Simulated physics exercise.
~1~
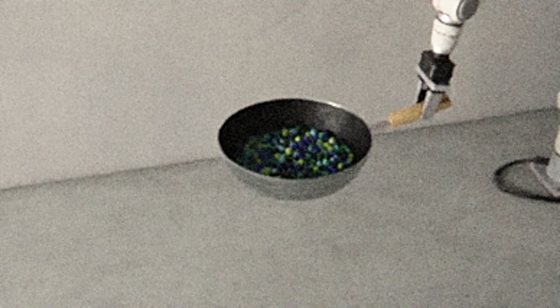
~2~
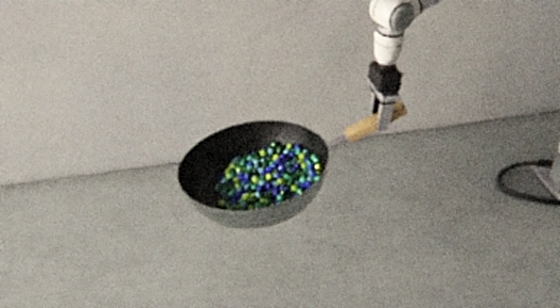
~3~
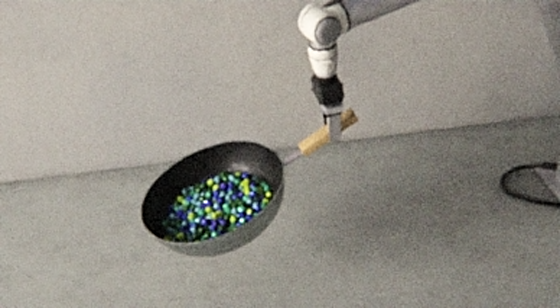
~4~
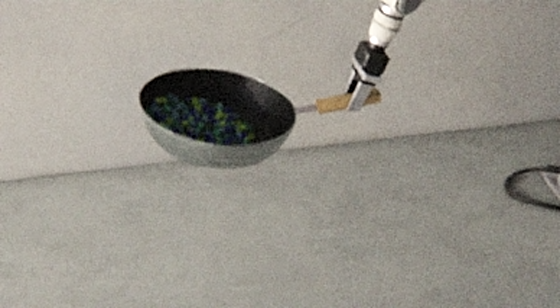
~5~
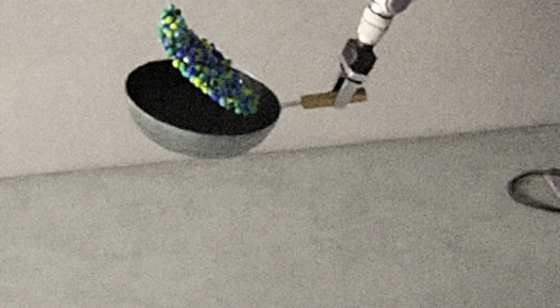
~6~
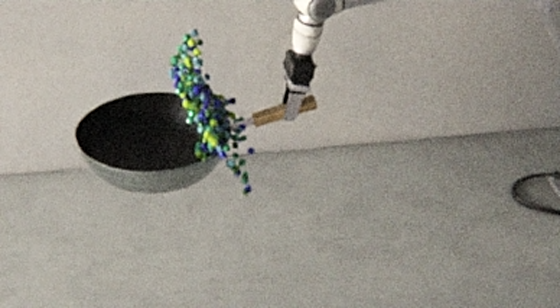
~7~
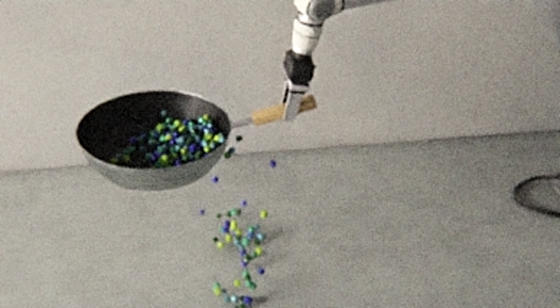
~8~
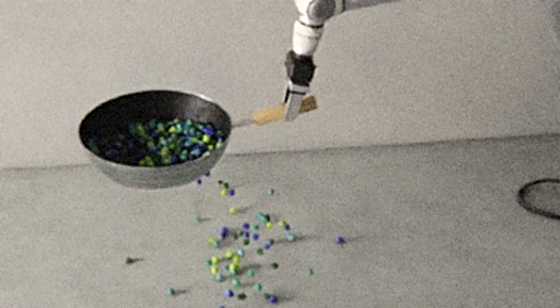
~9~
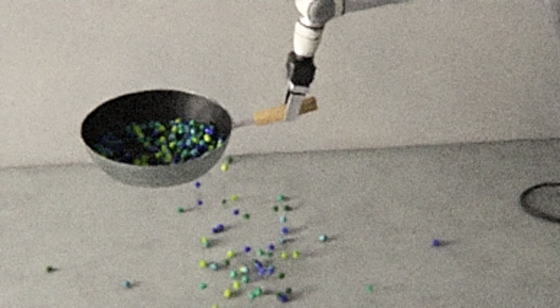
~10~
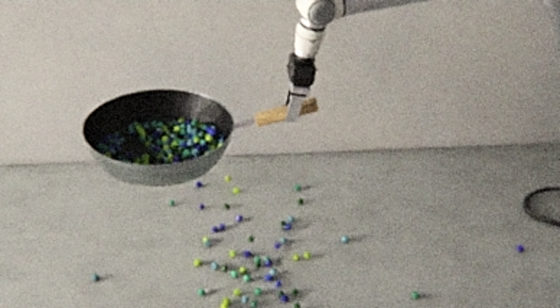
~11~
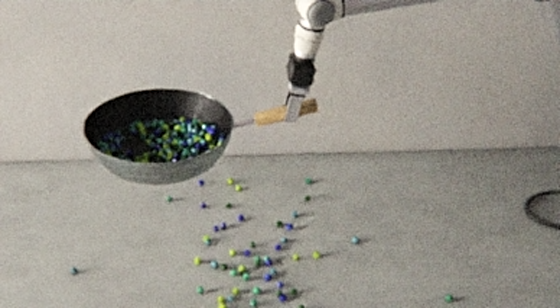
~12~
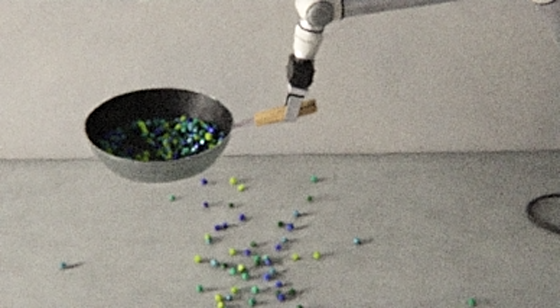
The clip shows a robot arm holding a dark frying pan of small blue and green balls, lowering it leftward, then lifting and tossing them upward. Many land back in the pan, while others spill past the handle side and scatter across the grey surface below.
